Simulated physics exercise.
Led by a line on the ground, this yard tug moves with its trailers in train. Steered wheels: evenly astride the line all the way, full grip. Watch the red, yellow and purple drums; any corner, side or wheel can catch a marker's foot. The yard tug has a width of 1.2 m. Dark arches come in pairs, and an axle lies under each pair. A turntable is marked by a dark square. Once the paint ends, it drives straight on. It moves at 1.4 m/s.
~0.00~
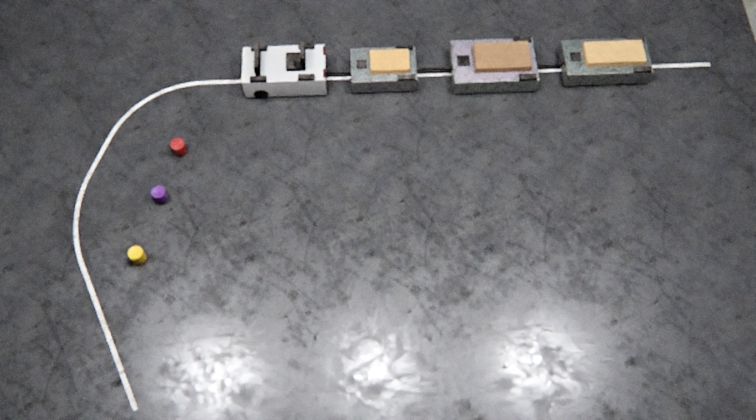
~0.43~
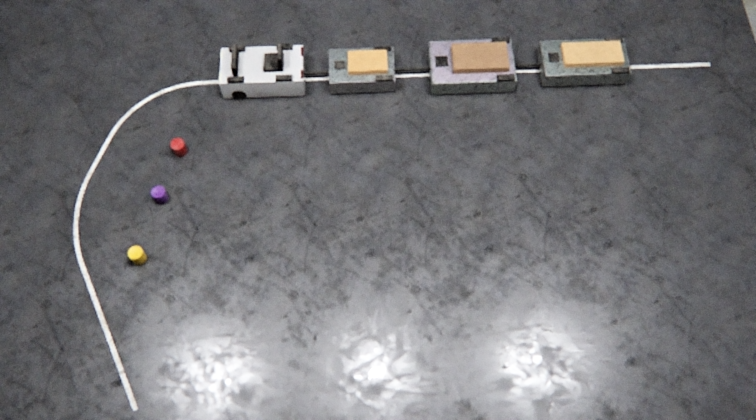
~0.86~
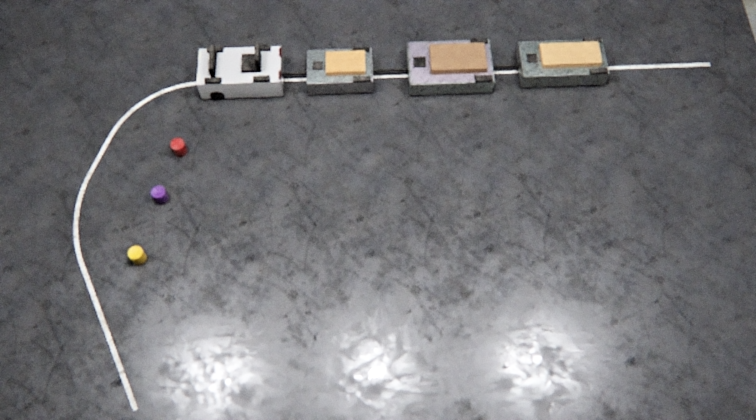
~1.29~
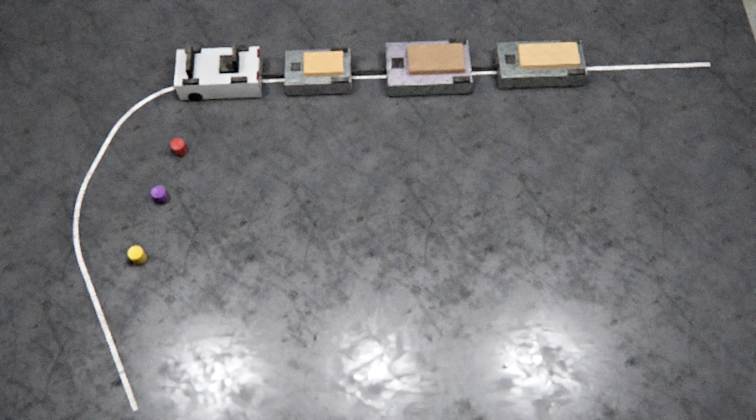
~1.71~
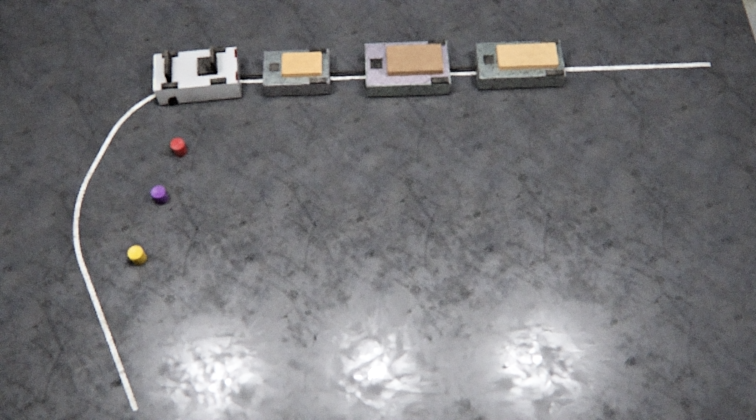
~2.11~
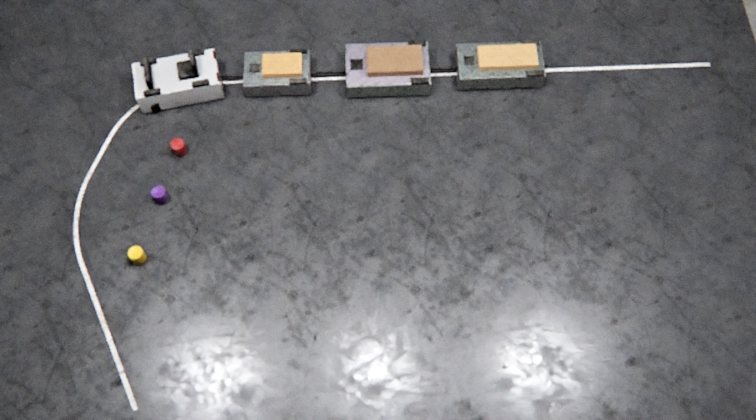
A white yard tug pulls three grey trailers carrying tan and brown blocks leftward along a white line on a dark floor, then begins turning into the curve, above red, purple and yellow drums that stay still.
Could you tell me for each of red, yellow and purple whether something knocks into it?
In order: Red: Contact; yellow: Contact; purple: Contact.
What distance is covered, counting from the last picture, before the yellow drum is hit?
11.5 m.
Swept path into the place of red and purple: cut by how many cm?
For red around 35, for purple around 10.
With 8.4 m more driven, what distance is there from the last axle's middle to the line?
Axle-to-line distance: Approx. 20 cm.
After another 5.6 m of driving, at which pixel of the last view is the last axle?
The axle is about at (357, 64).
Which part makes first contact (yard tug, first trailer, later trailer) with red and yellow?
Well, red gets a trailer down the line first, while yellow gets a trailer down the line.
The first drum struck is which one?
The red marker.
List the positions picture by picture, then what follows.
In the first frame, nose (248, 65); last axle (639, 54); still straight; red (179, 148), yellow (138, 256), purple (160, 196); 3 trailers.
In the second frame, nose (226, 66); last axle (617, 55); still straight.
In the third frame, nose (203, 66); last axle (595, 56); still straight.
In the fourth frame, nose (181, 67); last axle (574, 56); still straight.
In the fifth frame, nose (159, 72); last axle (552, 57); turned 4°.
In the sixth frame, nose (139, 80); last axle (533, 58); turned 11°; red (179, 148), yellow (138, 256), purple (160, 196).
Then, 8.3 s in, the last axle is at (265, 76) of the last picture, 30 cm off the line; the second trailer has hit red.
Then, 10.5 s in, the last axle is at (183, 113) of the last picture, 135 cm off the line; the second trailer has hit yellow.
Then, 11.7 s in, the last axle is at (144, 155) of the last picture, 145 cm off the line; the third trailer has hit purple.
Then, 16.7 s in, the last axle is at (139, 408) of the last picture, 20 cm off the line; 3 of 3 struck in all.
